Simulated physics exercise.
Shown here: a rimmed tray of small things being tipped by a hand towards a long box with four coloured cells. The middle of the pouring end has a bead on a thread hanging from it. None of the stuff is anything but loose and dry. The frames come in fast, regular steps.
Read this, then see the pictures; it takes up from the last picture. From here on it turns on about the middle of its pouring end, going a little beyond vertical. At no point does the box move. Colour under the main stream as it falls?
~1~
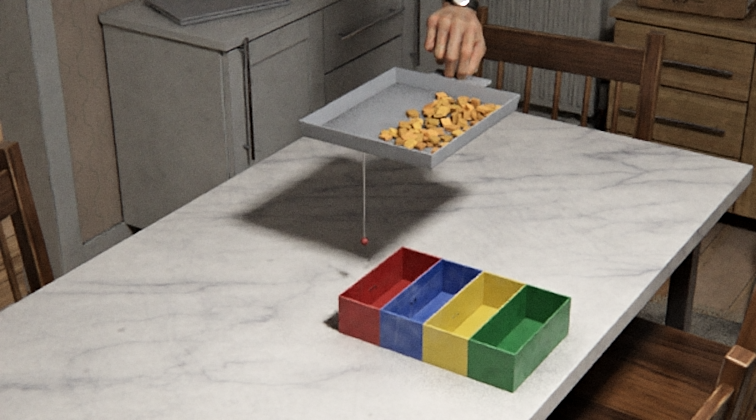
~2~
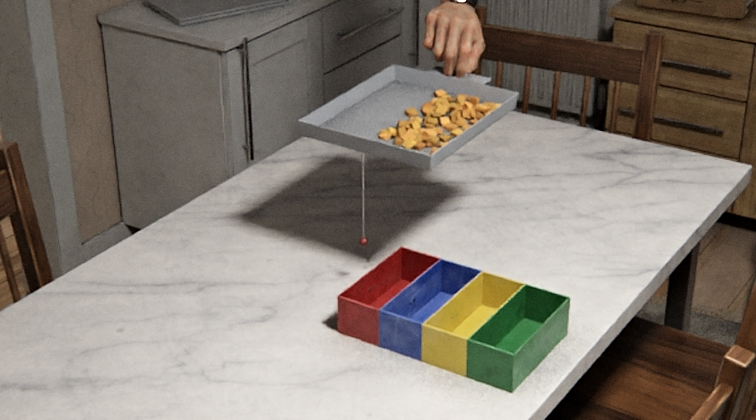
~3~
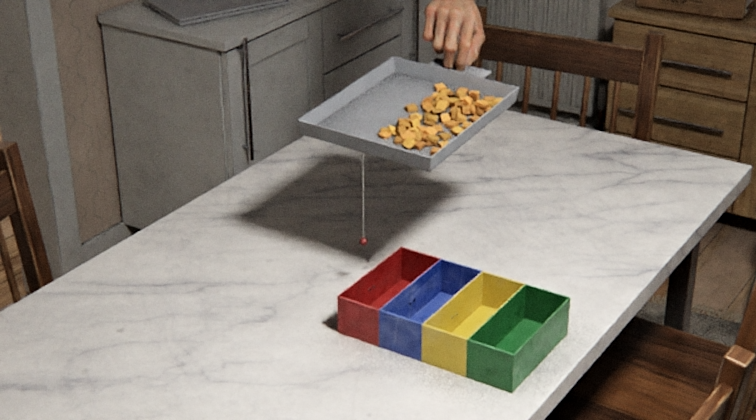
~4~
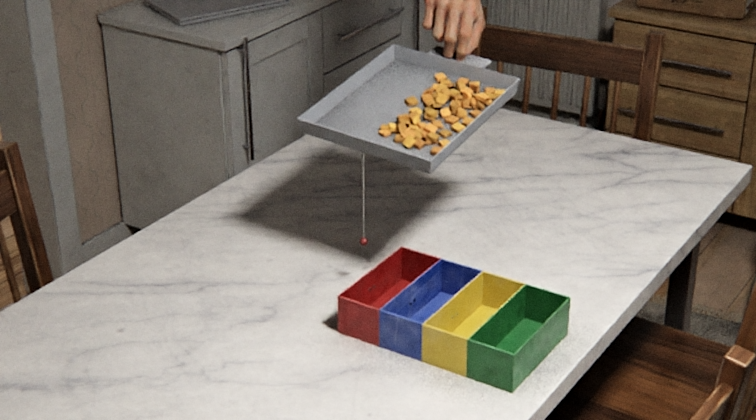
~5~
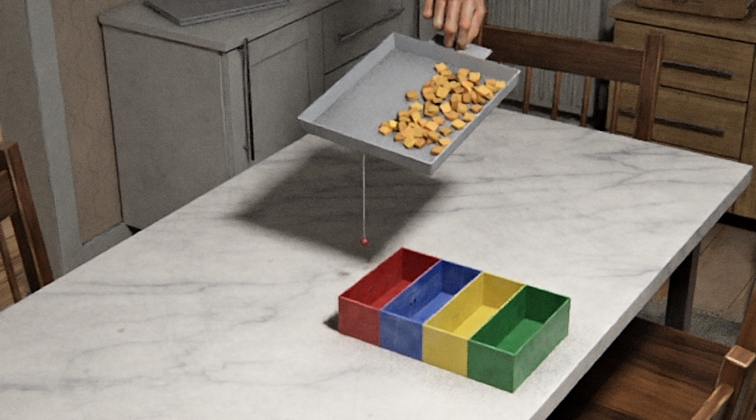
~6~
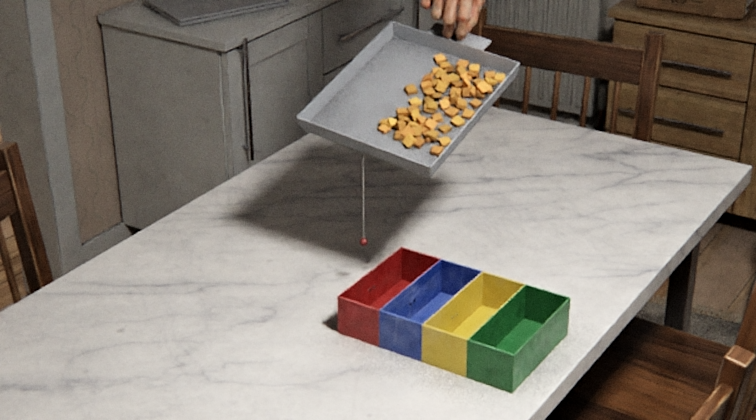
Red, I would say.
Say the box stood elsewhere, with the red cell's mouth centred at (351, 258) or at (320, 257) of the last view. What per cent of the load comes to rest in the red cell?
In turn 0 and 0 in a hundred.
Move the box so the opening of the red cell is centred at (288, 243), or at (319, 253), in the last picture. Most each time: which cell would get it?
Green, then yellow.
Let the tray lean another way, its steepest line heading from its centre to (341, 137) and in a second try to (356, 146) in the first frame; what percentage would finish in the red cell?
Roughly 0 percent first and 20 percent second.
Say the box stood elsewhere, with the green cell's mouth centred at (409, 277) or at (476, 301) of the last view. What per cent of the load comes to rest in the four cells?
About 90% and about 100%.
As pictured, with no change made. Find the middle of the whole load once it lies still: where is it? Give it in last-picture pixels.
The centre comes to rest near (404, 308).
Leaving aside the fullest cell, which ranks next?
Number two is the blue cell.
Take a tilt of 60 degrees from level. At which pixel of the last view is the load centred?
About (418, 139).
Just after the last frame, tray tipped steeply; every one on the tray.
A moment on, tray tipped right over; the larger part on the tray; about a tenth in the blue cell; about a tenth in the red cell; about a tenth falling or outside the box.
Further on, tray tipped past a quarter turn; roughly two thirds in the red cell; roughly a third in the blue cell; just a few falling or outside the box.
When it is over, tray tipped past a quarter turn; roughly two thirds in the red cell; roughly a third in the blue cell; not one in the green cell; not one in the yellow cell; just a few outside the box.
